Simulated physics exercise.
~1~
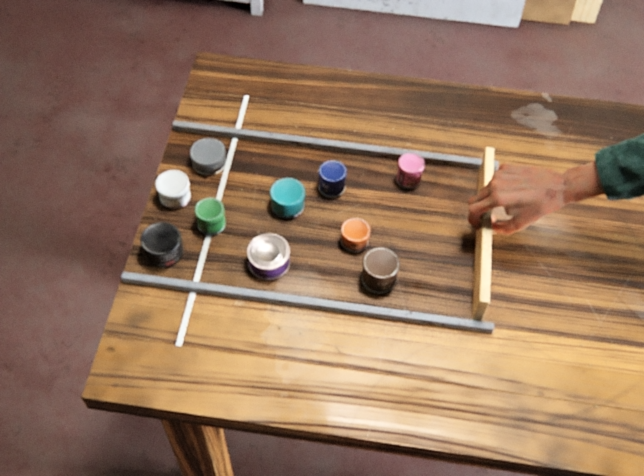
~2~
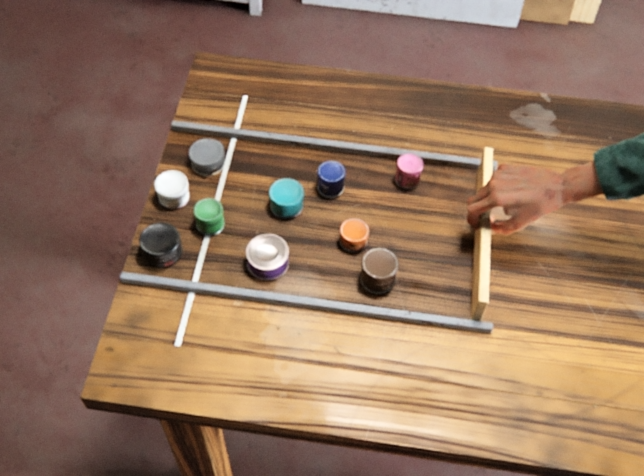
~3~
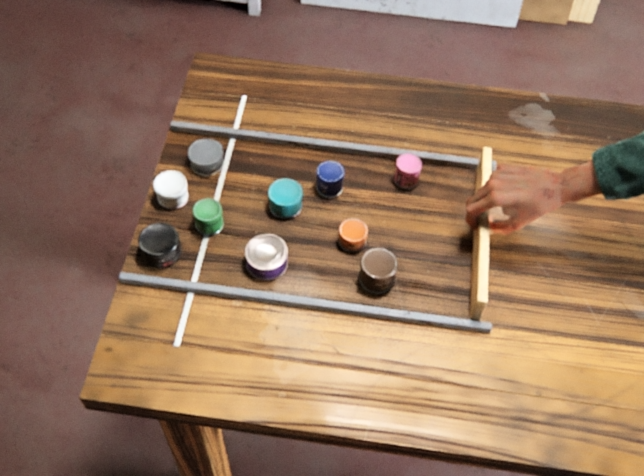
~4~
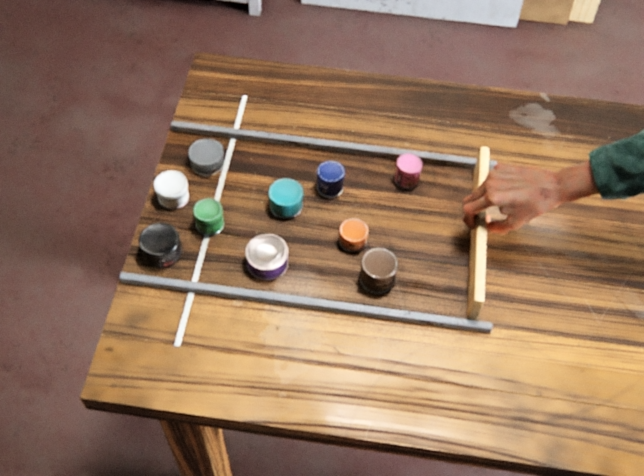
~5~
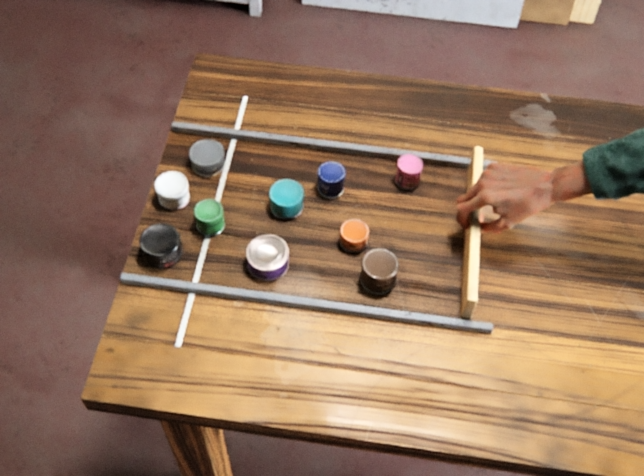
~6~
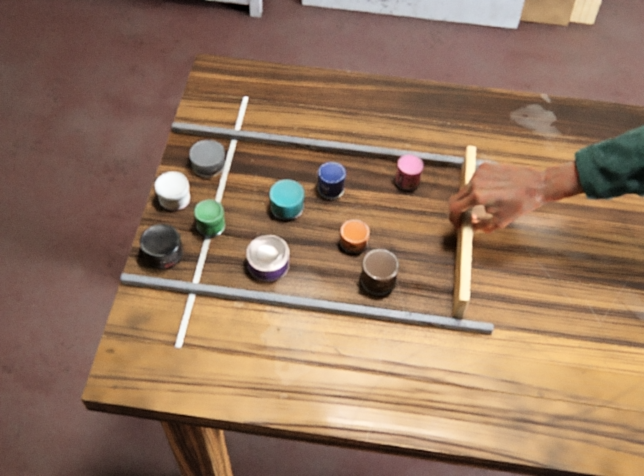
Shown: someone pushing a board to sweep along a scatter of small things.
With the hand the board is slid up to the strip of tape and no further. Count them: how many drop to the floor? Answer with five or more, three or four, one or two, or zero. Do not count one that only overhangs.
The count that falls is one or two.
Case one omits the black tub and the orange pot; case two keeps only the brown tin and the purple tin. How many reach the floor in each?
Counts - first: 0; second: 0.
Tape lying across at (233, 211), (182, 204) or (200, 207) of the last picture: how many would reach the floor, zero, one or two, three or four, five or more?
So, going place by place, I'd say one to two; five or over; either one or two.
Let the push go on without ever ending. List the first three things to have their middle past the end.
Order, earliest first: Black tub, purple tin, white tin.
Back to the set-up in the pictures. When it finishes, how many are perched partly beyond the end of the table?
The count is 1.
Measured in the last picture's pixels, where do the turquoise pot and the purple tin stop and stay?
First (201, 192), then (148, 241).
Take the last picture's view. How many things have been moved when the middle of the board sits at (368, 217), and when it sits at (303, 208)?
Counts: 3, 6.
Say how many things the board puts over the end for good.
Total count: 1.
Soon after, none off yet; white tin at rest near (173, 192); black tub at rest near (162, 247); grey tin at rest near (208, 159).
In the end, the number that fall off is one or two; gone, black tub.
